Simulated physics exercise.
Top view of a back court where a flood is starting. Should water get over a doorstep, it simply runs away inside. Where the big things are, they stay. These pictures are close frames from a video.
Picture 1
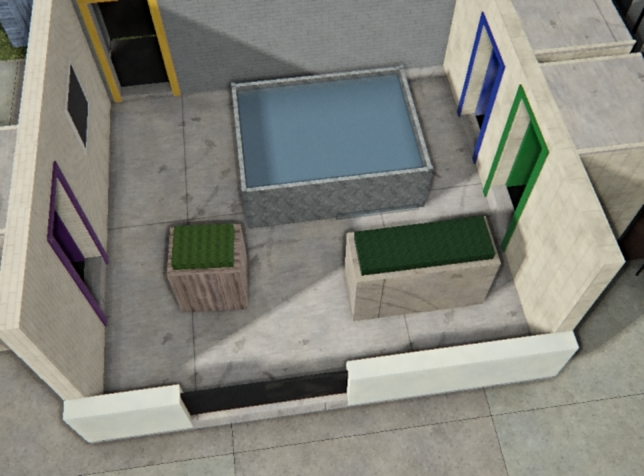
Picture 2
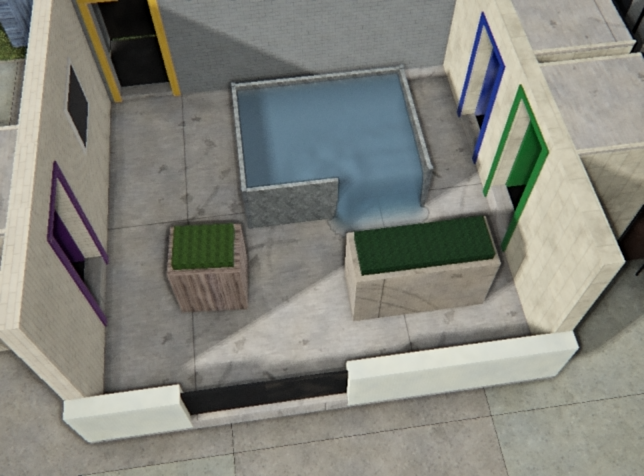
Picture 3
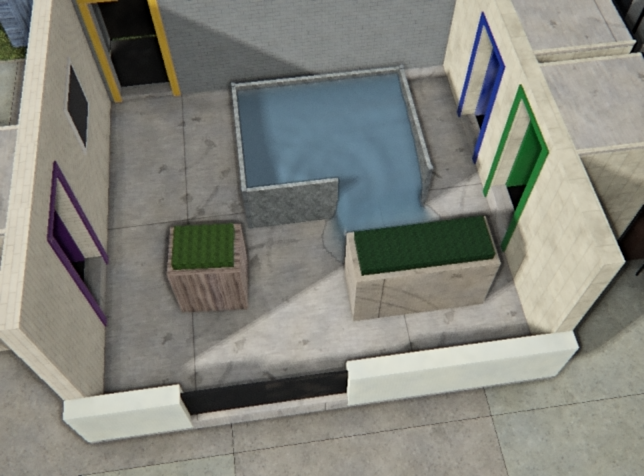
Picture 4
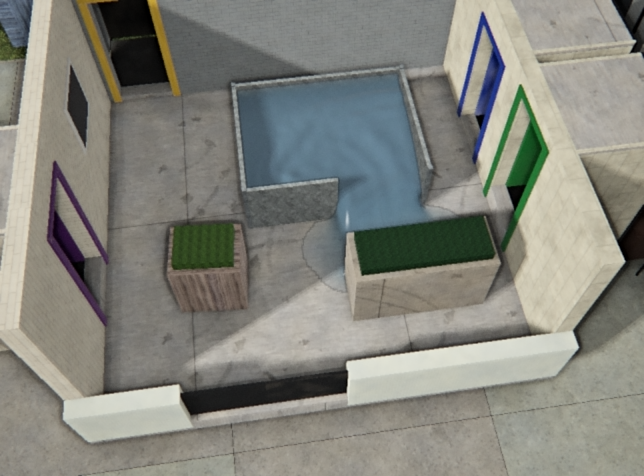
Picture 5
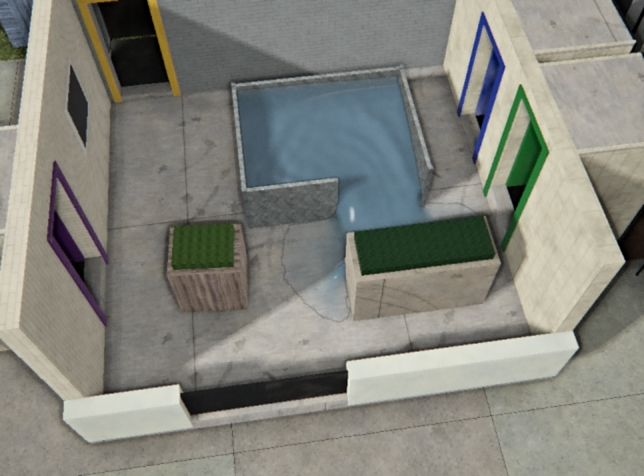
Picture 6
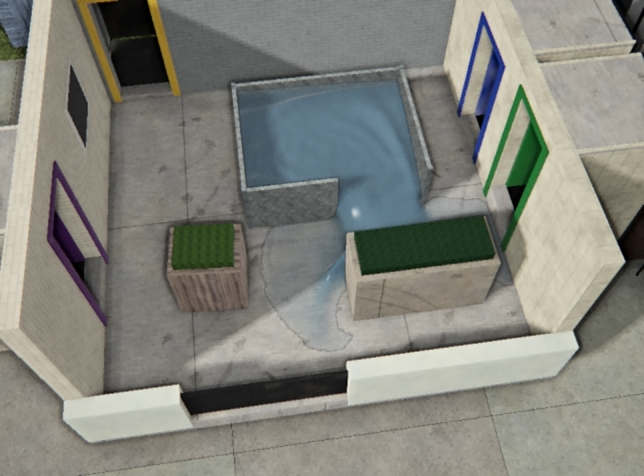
In a walled back court with yellow, purple, blue and green doorways, a raised stone tank holds still blue water behind two grass-topped blocks. A section of its front wall is suddenly gone, and water pours through the gap, rippling against the right-hand block, then spreads forward across the paving between the blocks.
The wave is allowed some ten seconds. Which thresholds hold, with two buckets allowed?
At the end, the yellow door will most likely exceed two buckets; the green door will most likely exceed two buckets; the purple door will most likely not exceed two buckets; the blue door will most likely exceed two buckets.
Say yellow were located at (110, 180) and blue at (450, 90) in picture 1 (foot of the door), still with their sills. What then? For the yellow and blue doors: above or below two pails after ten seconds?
As I see it, the yellow door crosses the limit, and the blue door crosses the limit.
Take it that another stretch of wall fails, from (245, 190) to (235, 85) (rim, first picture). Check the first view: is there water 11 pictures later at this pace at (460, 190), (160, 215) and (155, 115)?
Unwetted, submerged, submerged.
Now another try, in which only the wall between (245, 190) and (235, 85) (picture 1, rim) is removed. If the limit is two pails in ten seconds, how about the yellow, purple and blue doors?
Going door by door: The yellow one gets too much, the purple one gets too much, and the blue one gets too much.
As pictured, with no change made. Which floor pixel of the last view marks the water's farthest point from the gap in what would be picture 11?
Somewhere near (186, 404).
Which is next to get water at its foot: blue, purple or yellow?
It's the blue-painted one.
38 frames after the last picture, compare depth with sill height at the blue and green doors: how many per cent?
I'd put it at close to 160 and 70 per cent.
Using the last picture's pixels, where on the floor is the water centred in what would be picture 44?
The water's middle lies around (291, 211).
A moment on, water covers 30 % of the floor; the yellow door not reached, the green door over two buckets in, the purple door not reached, the blue door not reached.
Next, water covers 60 % of the floor; the yellow door not reached, the green door far over two buckets in, the purple door not reached, the blue door wet at the sill, nothing in.
Then, water covers 85 % of the floor; the yellow door not reached, the green door far over two buckets in, the purple door wet at the sill, nothing in, the blue door wet at the sill, nothing in.
Later, water covers 95 % of the floor; the yellow door over two buckets in, the green door far over two buckets in, the purple door wet at the sill, nothing in, the blue door under two buckets in.
In the end, water covers 100 % of the floor; the yellow door far over two buckets in, the green door far over two buckets in, the purple door wet at the sill, nothing in, the blue door over two buckets in.
